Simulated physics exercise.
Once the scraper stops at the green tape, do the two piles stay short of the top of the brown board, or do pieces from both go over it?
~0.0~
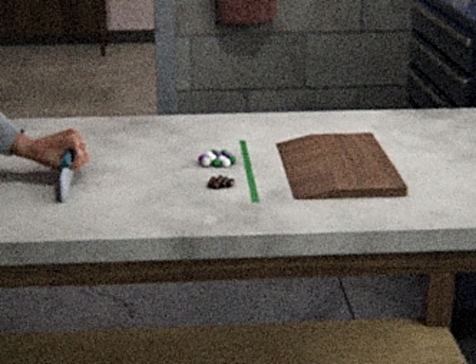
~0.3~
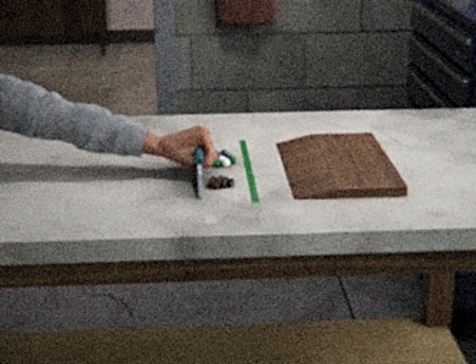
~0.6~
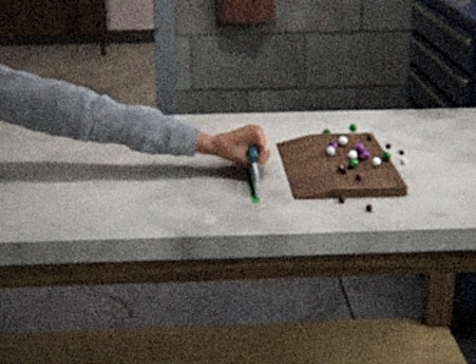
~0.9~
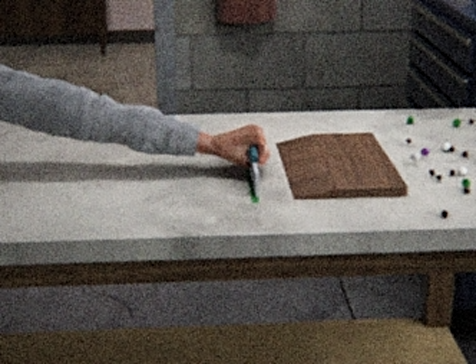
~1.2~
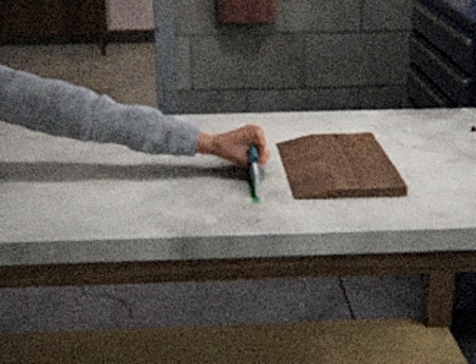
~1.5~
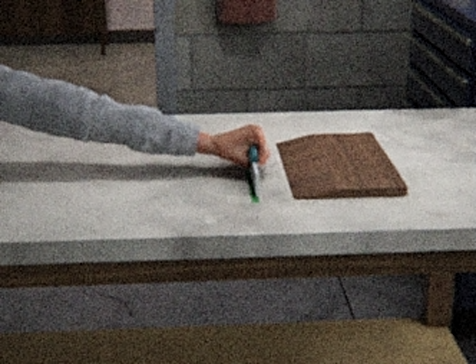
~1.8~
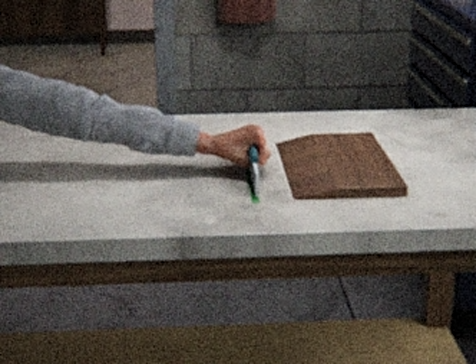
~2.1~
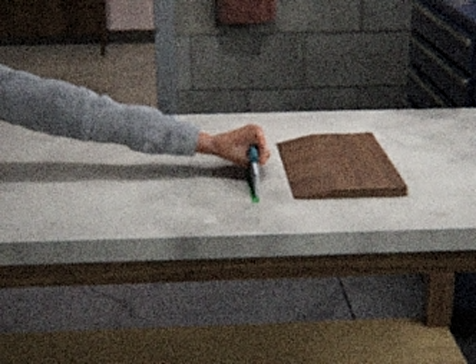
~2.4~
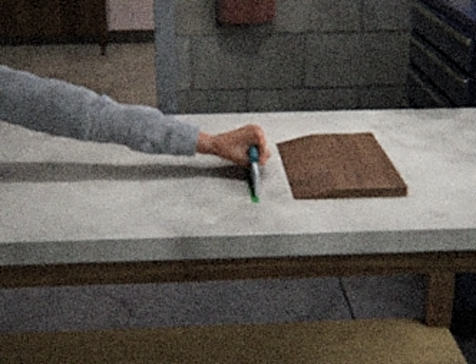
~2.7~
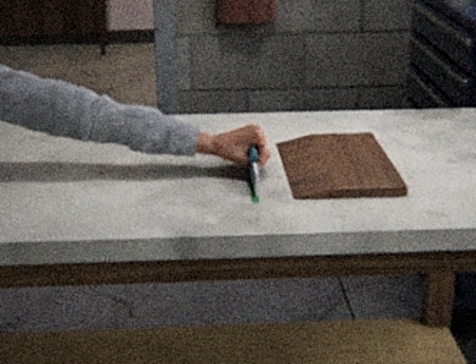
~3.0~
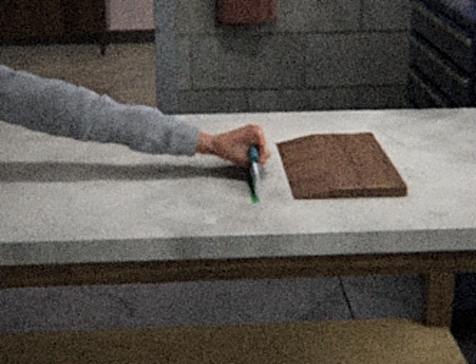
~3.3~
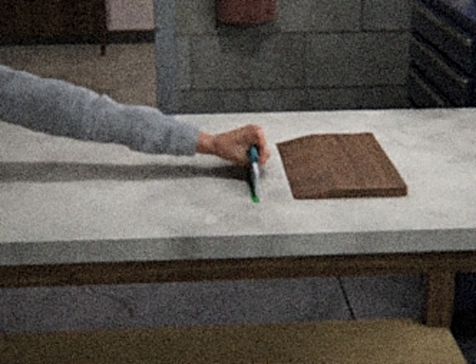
Pieces from both piles go over the top of the board, scatter across the table beyond it and leave the view on the right.
